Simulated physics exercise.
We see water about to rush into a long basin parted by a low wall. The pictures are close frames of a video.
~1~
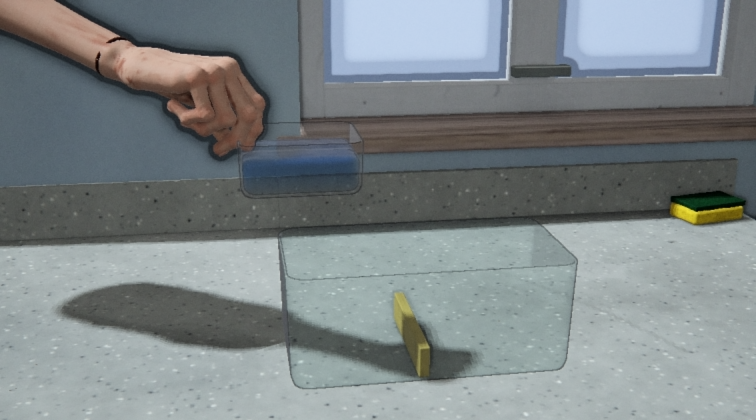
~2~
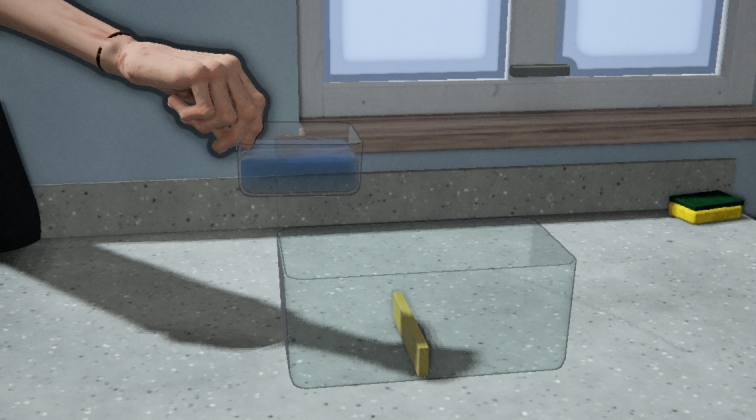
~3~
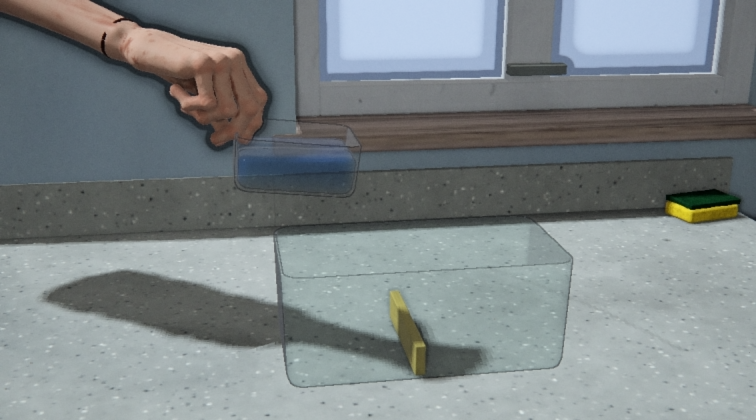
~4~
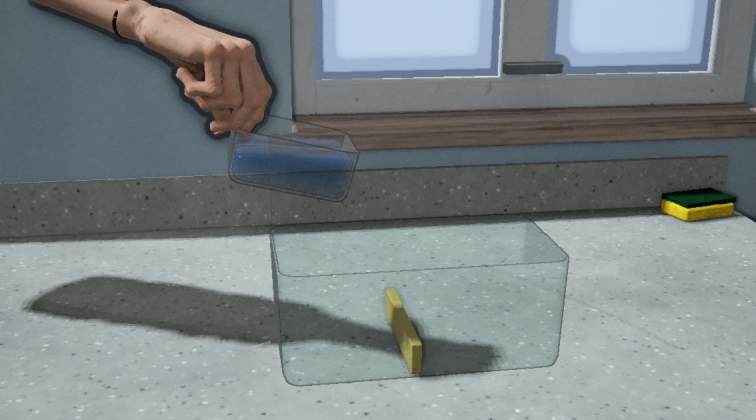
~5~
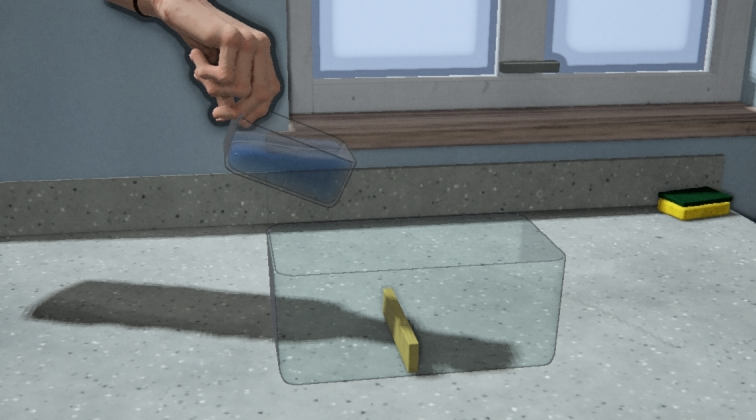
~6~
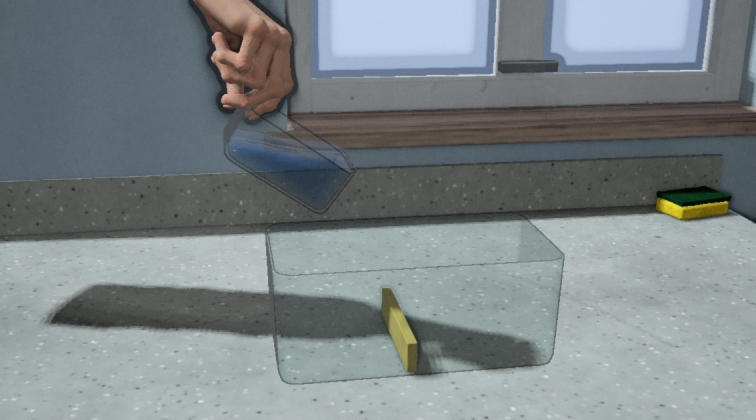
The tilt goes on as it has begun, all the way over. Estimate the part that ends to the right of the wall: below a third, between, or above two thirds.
In the end less than a third is right of the wall.
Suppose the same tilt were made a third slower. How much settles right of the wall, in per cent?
Roughly 40 in a hundred.
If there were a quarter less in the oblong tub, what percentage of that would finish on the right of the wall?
Near 10 %.
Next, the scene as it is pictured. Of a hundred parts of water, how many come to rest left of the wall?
About 75 per cent.
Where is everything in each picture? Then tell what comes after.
It leans 0°; its right rim is at (357, 133); the water meets the walls at (241, 151) and (355, 147); the long basin's rim runs from (282, 255) to (555, 240); the wall's top is at (411, 320), in the first picture.
It leans 2°; its right rim is at (356, 134); the water meets the walls at (240, 150) and (354, 147), in the second picture.
It leans 6°; its right rim is at (355, 138); the water meets the walls at (236, 147) and (351, 148), in the third picture.
It leans 14°; its right rim is at (353, 144); the water meets the walls at (233, 144) and (348, 149), in the fourth picture.
It leans 24°; its right rim is at (350, 154); the water meets the walls at (229, 141) and (348, 149), in the fifth picture.
It leans 35°; its right rim is at (347, 165); the water meets the walls at (226, 137) and (336, 152); 4 per cent is over the edge, in the sixth picture.
A moment on, the oblong tub is tipped right over and 10 per cent is still to pour, 49 is left of the wall and 9 right of it.
Next, the oblong tub is tipped right over and 2 per cent is still to pour, 77 is left of the wall and 19 right of it.
Then the oblong tub is tipped right over and 0 per cent is still to pour, 75 is left of the wall and 23 right of it.
Later the oblong tub is tipped right over and 0 per cent is still to pour, 75 is left of the wall and 24 right of it.
Finally, 75 per cent lies left of the wall, 24 right of it and 1 outside.
